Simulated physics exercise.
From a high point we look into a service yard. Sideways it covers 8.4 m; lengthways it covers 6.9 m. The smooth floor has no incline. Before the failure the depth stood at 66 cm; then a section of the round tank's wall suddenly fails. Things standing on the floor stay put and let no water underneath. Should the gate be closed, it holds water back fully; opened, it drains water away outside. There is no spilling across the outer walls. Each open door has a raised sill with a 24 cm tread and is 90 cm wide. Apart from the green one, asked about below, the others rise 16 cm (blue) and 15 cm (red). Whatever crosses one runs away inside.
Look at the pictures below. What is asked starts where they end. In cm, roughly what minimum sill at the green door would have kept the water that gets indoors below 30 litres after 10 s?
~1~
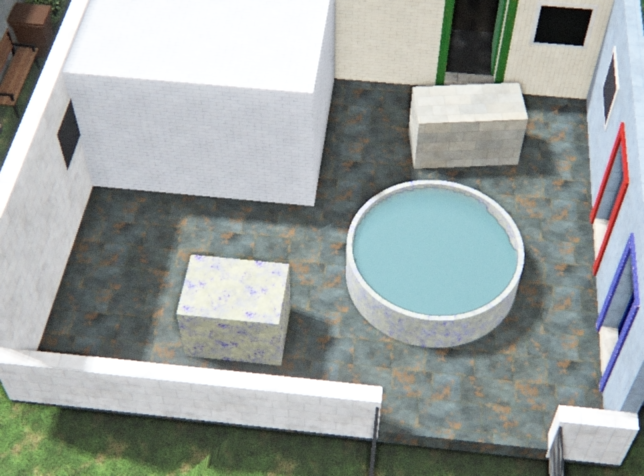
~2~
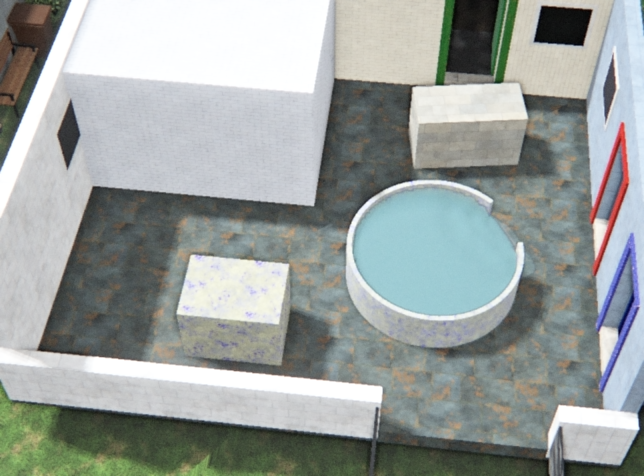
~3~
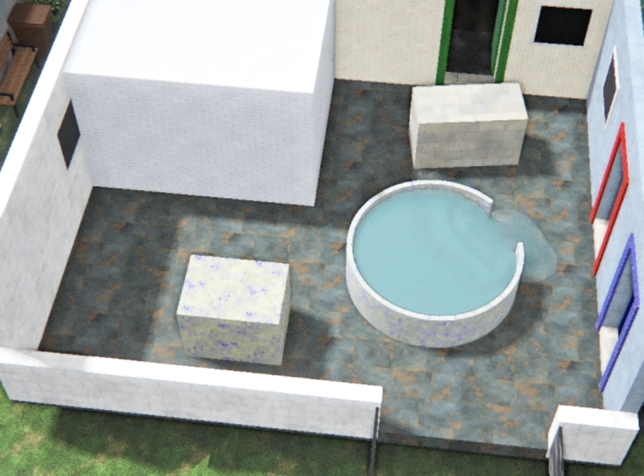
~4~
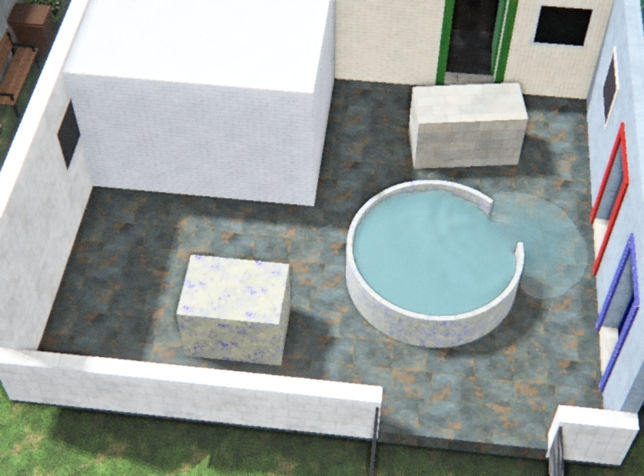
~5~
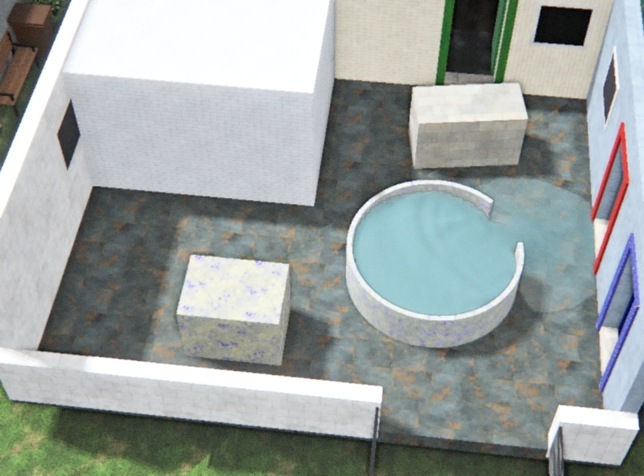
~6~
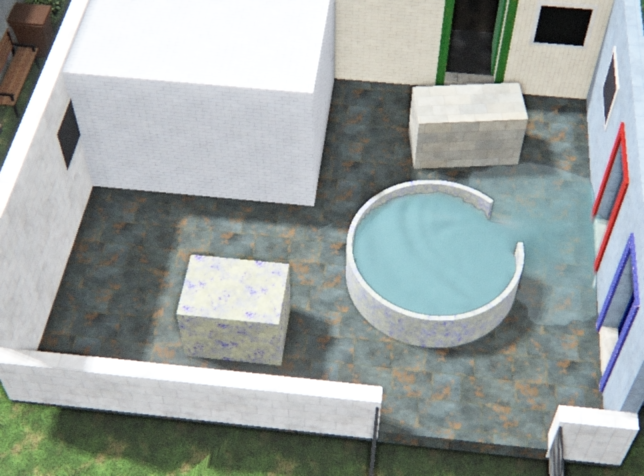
It would have to be roughly 8.5 cm high.
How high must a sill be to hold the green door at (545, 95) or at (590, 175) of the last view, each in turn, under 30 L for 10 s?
You'd want roughly 29 cm there first, then roughly 16 cm.
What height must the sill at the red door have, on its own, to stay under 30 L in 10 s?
Red door - some 32 centimetres.
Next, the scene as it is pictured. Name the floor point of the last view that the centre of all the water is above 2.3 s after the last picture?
Around (474, 236).
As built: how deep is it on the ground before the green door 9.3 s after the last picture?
Depth: Near 8.0 cm.
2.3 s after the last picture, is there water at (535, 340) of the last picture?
It is flooded.
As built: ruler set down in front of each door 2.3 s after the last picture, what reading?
Before blue it's 4 cm, before green 11 cm, before red 28 cm.
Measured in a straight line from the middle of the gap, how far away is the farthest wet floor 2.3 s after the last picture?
4.6 m.
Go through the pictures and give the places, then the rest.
The round tank at (435, 250) is whole and still, 66 cm deep; the green door at (474, 48) is dry, in the first picture.
The gap is at (503, 242), the front 0.3 m out at (529, 260); the back of the round tank holds 66 cm, in the second picture.
The gap is at (503, 243), the front 0.7 m out at (536, 229); the back of the round tank holds 66 cm, in the third picture.
Water pours out at (503, 243) and has run 1.3 m, to (569, 221); about 6 cm deep outside, 66 cm at the back, in the fourth picture.
The gap is at (503, 243), the front 1.8 m out at (590, 209); the back of the round tank holds 66 cm, in the fifth picture.
Water pours out at (503, 242) and has run 2.1 m, to (588, 182); about 5 cm deep outside, 66 cm at the back; 2.0 m in a straight line remain to the green door at (474, 48), in the sixth picture.
Then, 0.7 s after the last picture water covers 15 % of the floor, deepest (37 cm) near (587, 222); it has not reached the green door.
Then, 2.3 s after the last picture water covers 35 % of the floor, deepest (34 cm) near (571, 113); 11 cm at the green door, 0 litres in over its 16 cm sill.
Then, 9.3 s after the last picture water covers 85 % of the floor, deepest (15 cm) near (378, 220); 8 cm at the green door, 0 litres in over its 16 cm sill.
At the green door as built, the water peaked near 14 cm, 4.5 s after the last picture.
Run again over the same 10 s with other heights there, 42 litres in over 7.5 cm, 16 litres over 10 cm. The limit of 30 litres is kept from about 8.5 cm up.
